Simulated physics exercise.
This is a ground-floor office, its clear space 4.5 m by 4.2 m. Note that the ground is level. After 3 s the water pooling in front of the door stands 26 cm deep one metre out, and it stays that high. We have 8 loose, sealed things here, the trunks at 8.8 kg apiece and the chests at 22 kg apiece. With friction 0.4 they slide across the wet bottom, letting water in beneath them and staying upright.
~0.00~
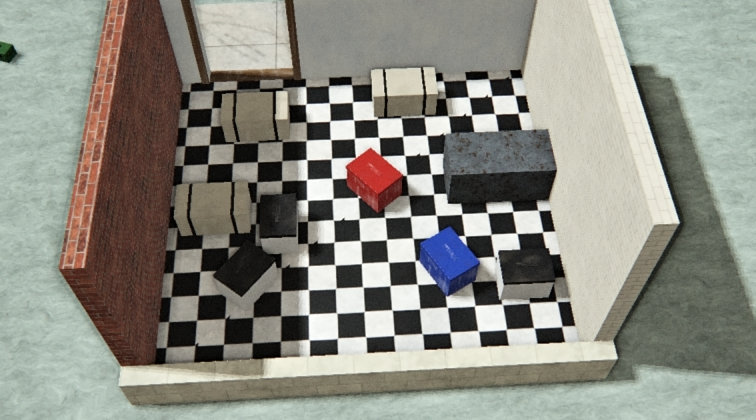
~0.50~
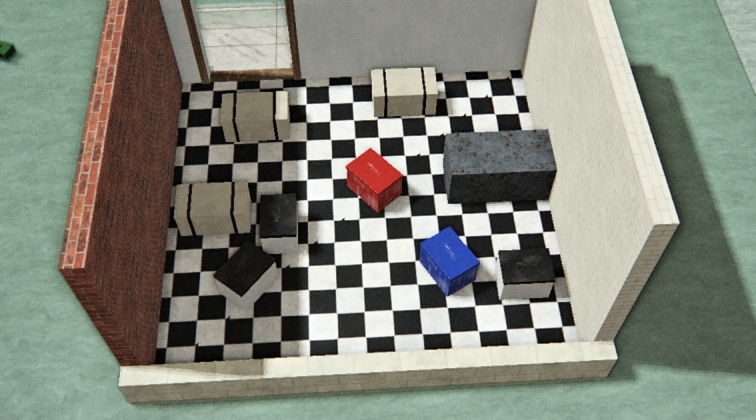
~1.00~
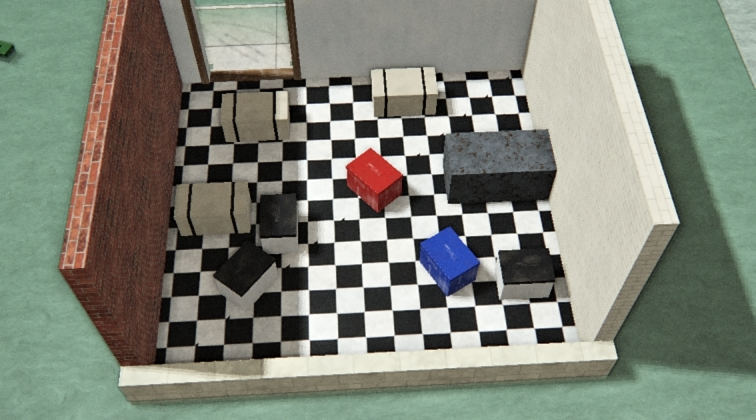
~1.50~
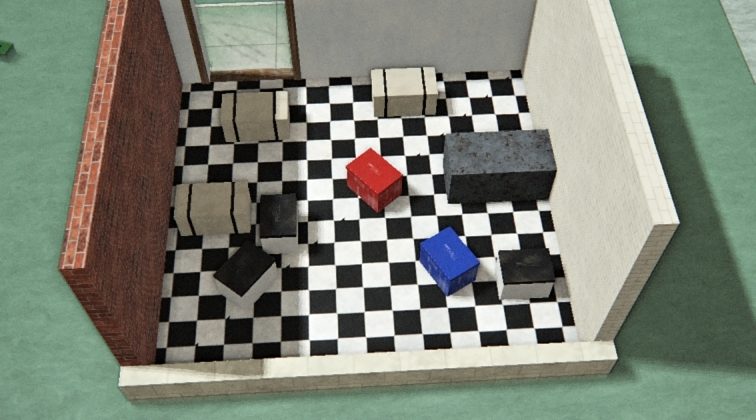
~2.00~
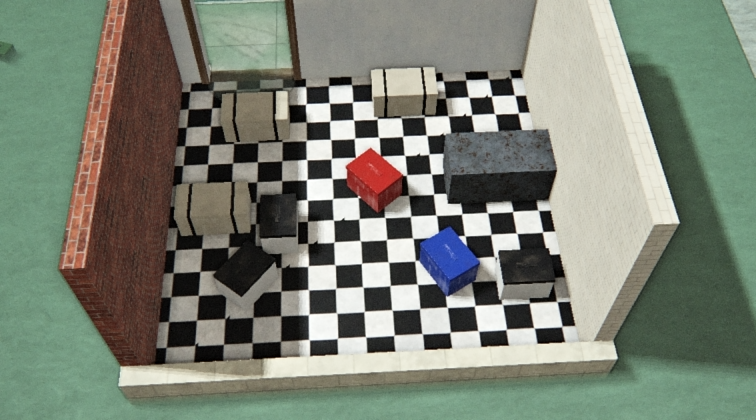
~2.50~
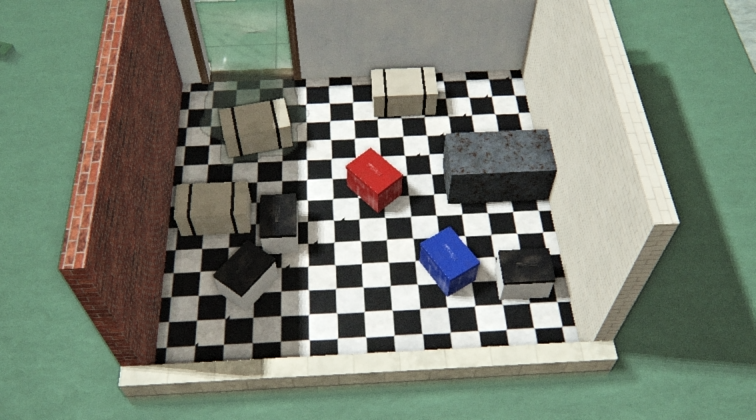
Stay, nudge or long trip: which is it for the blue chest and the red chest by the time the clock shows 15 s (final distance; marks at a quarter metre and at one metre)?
Lab note - blue chest, large displacement; red chest, large displacement.
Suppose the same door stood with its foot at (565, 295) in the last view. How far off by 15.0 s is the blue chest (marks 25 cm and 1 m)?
So the blue chest is well away by then.
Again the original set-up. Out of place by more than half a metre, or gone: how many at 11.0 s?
I make it 6.
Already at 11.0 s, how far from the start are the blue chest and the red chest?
60 and 20 cm, roughly.
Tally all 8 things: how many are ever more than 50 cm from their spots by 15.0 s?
The tally stands at 8.
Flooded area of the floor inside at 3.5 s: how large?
At that time the wet patch spans about 4.5 m2.
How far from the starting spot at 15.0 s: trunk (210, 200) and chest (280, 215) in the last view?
300 cm and 150 cm respectively.
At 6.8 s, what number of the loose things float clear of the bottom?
2.
After 3.5 s the blue chest is near (450, 253), 0.0 m from its start, aground; the red chest is near (374, 170), 0.0 m from its start, aground; 0 afloat.
After 6.8 s the blue chest is near (450, 253), 0.0 m from its start, aground; the red chest is near (374, 170), 0.0 m from its start, aground; 2 afloat.
After 11.0 s the blue chest is near (435, 209), 0.6 m from its start, afloat; the red chest is near (354, 175), 0.2 m from its start, afloat; 8 afloat.
After 15.0 s the blue chest is near (394, 63), 2.8 m from its start, afloat; the red chest is near (374, 307), 1.8 m from its start, afloat; 8 afloat.
